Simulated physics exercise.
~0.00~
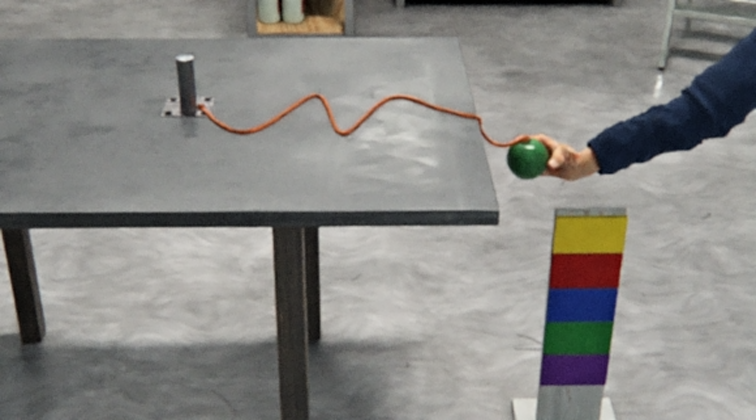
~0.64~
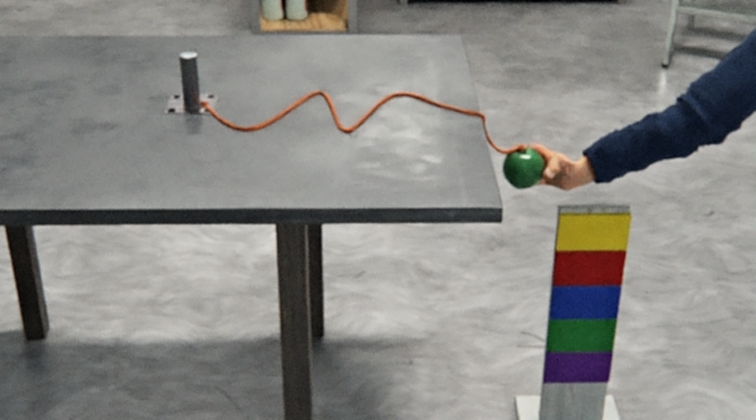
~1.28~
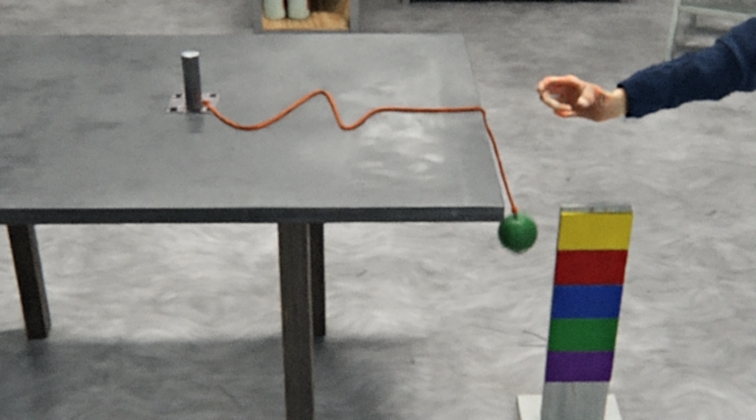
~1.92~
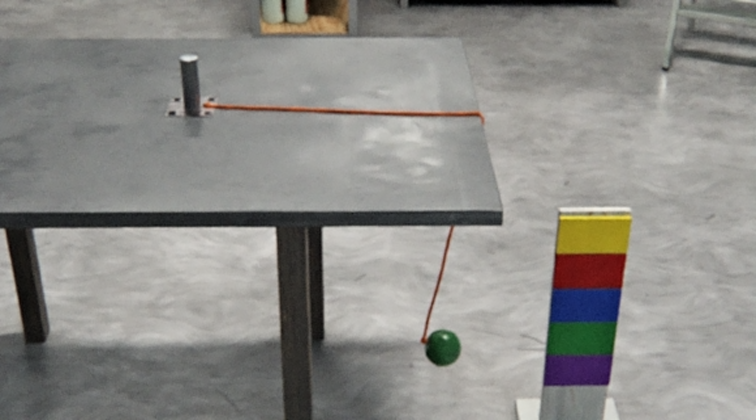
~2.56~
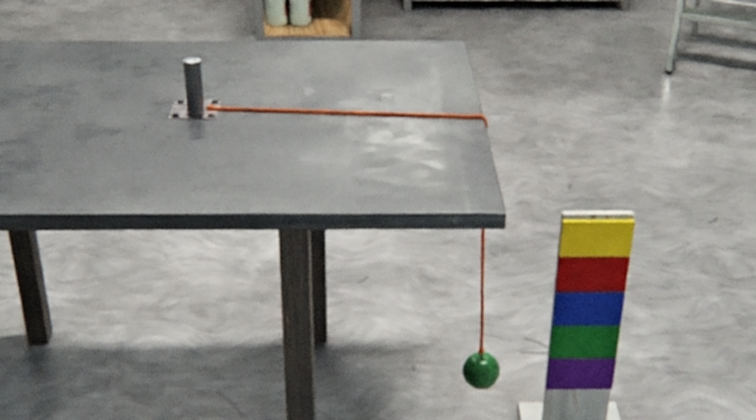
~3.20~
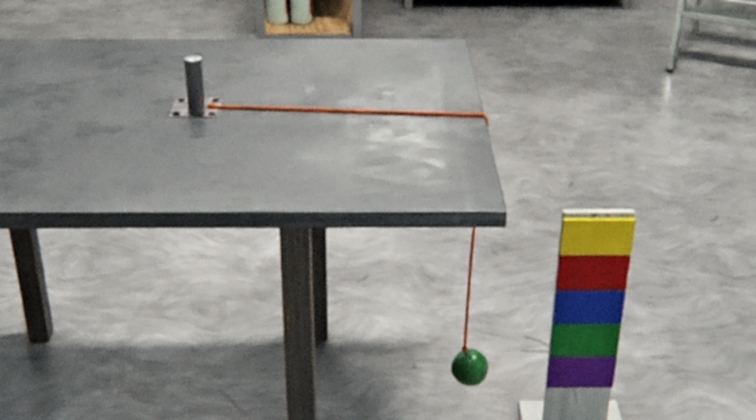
A green ball on an orange cord drops off the table and swings beside the purple band.
